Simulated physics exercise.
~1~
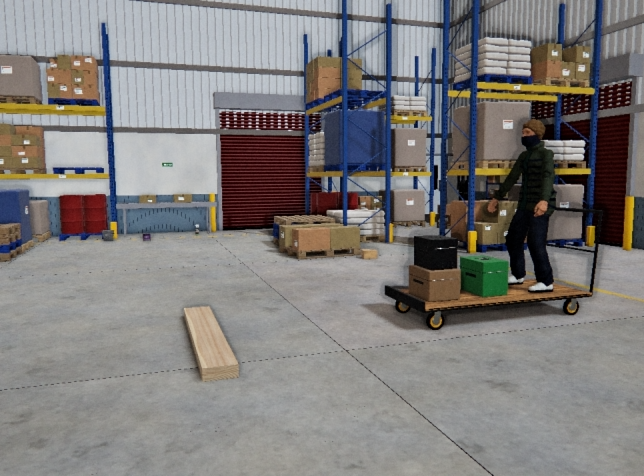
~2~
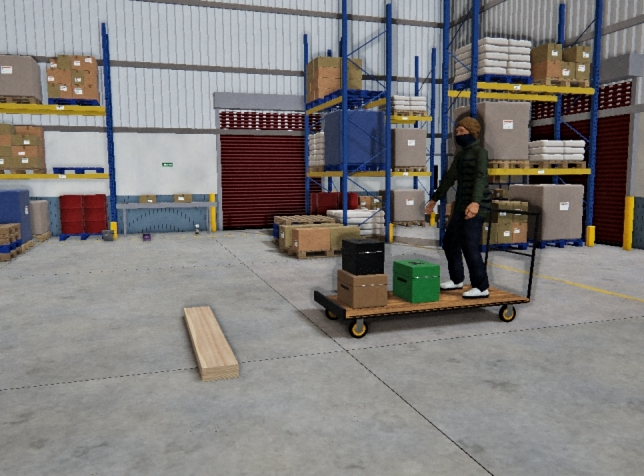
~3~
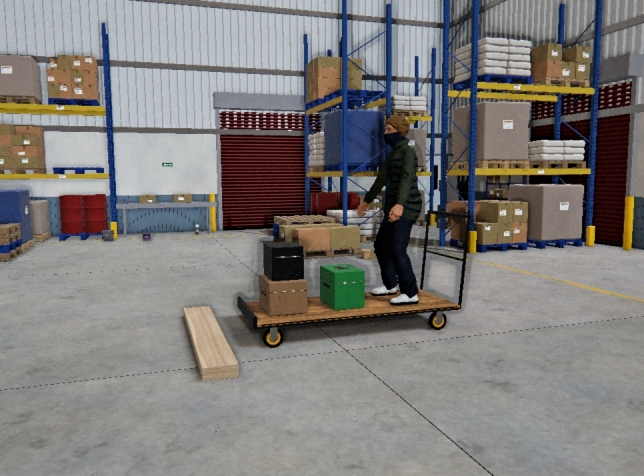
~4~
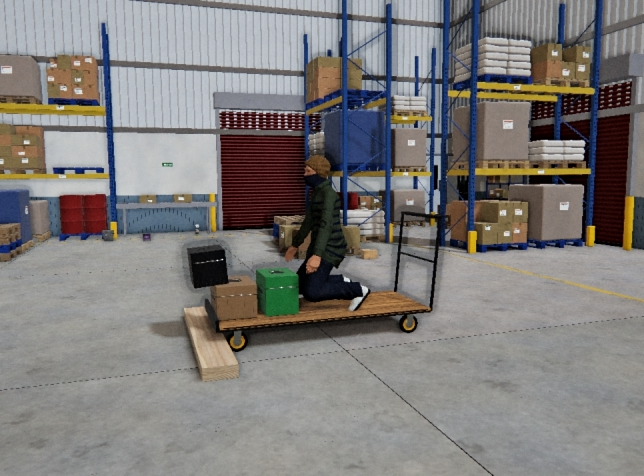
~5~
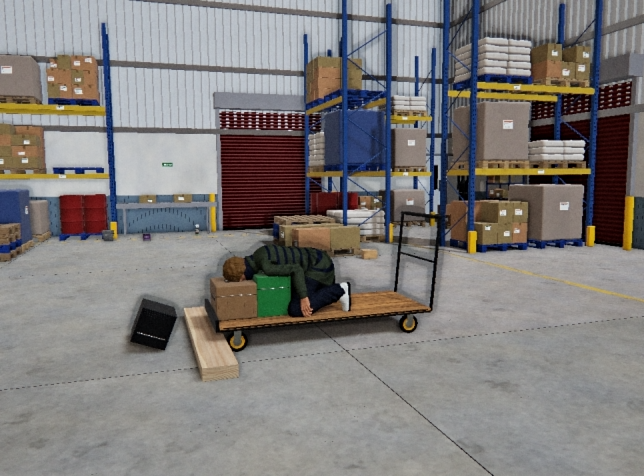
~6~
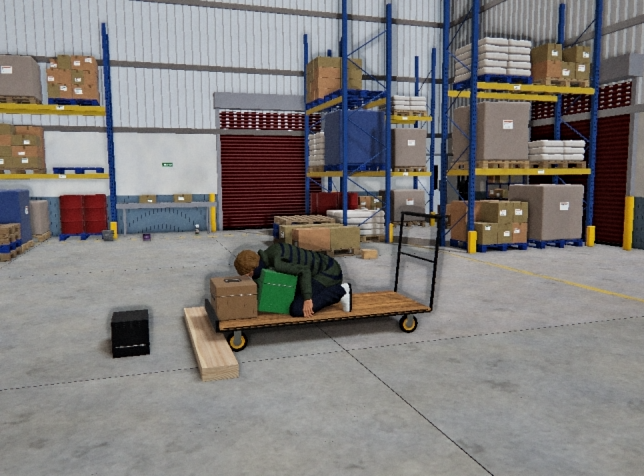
In a warehouse, a trolley stops at planks, its rider crumples, and a black box tumbles off.
